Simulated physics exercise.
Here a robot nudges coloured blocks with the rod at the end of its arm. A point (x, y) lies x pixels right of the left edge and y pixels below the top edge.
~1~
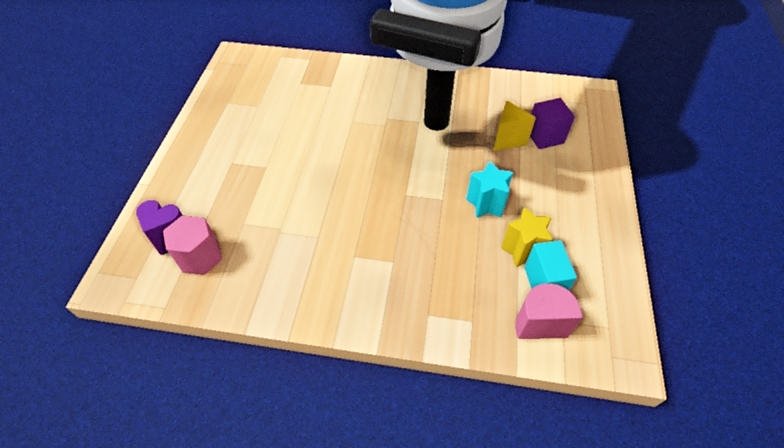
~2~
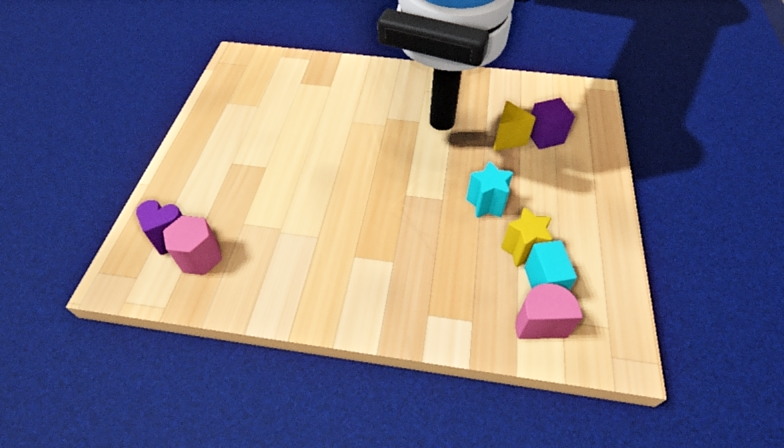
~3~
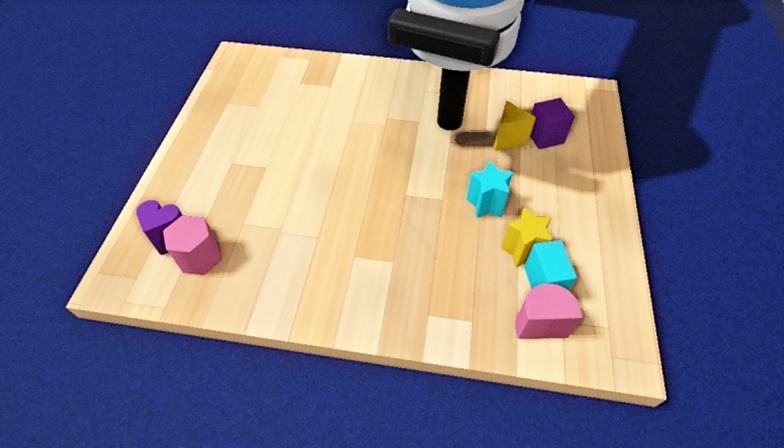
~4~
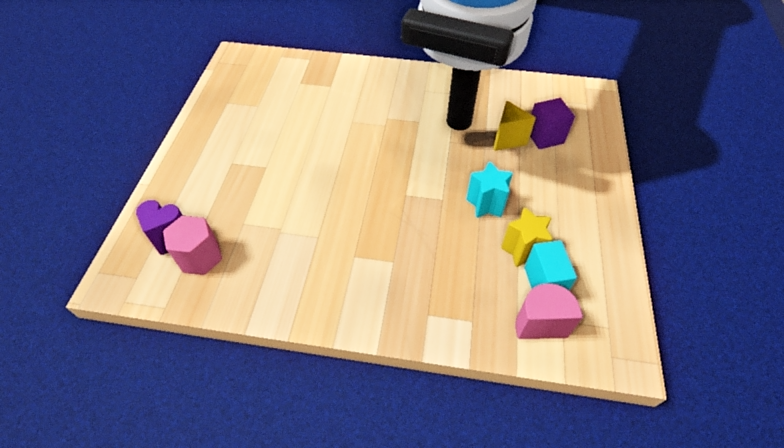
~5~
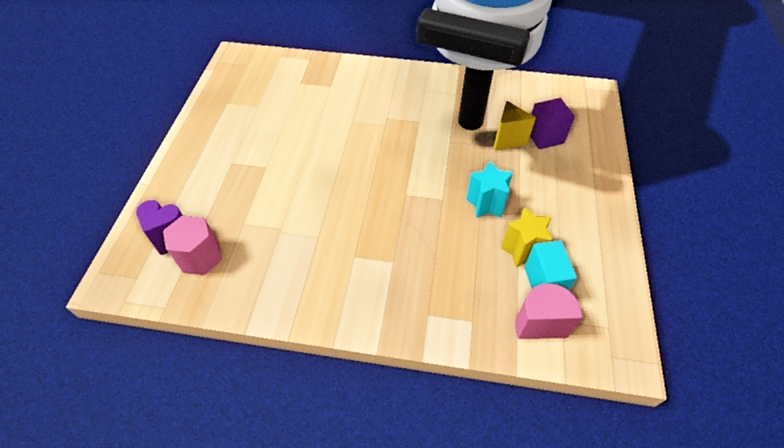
A pale wooden board lies on a deep blue surface, seen from above at a slight angle by a still camera. Purple and pink blocks sit together at left, while yellow, purple, turquoise and pink blocks, including two stars, line the right side. The robot's black rod slides a short way right along the board's far side toward the upper yellow block, while every block stays put.
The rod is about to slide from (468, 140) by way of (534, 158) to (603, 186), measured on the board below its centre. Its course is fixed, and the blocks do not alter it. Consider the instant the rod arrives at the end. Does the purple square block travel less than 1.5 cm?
No, that is not what happens.
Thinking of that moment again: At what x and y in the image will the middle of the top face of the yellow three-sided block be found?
It will likely be found at (549, 115).
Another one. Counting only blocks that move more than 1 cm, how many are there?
I think two will be displaced.
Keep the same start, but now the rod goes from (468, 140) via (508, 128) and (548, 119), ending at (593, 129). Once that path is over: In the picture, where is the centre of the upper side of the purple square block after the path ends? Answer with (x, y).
Put as a pixel place, it's (593, 117).
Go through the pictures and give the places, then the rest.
In the first frame, rod tip at (436, 123); block tops, turquoise star at (493, 178); yellow three-sided block at (515, 113); purple square block at (555, 109).
In the second frame, rod at (442, 122); blocks unchanged.
In the third frame, rod at (450, 122); blocks unchanged.
In the fourth frame, rod at (459, 122); blocks unchanged.
In the fifth frame, rod at (471, 122); turquoise star at (493, 178); yellow three-sided block at (515, 113); purple square block at (555, 109).
What follows on the original path. One third of the way, rod at (517, 133); yellow three-sided block at (540, 115), turned 50° anticlockwise; purple square block at (570, 104).
Two thirds of the way, rod at (564, 150); yellow three-sided block at (549, 115), turned 80° anticlockwise; purple square block at (572, 102), turned 15° clockwise.
At the end, rod at (612, 168); turquoise star in place; yellow three-sided block at (549, 115), turned 80° anticlockwise; purple square block at (572, 102), turned 15° clockwise.
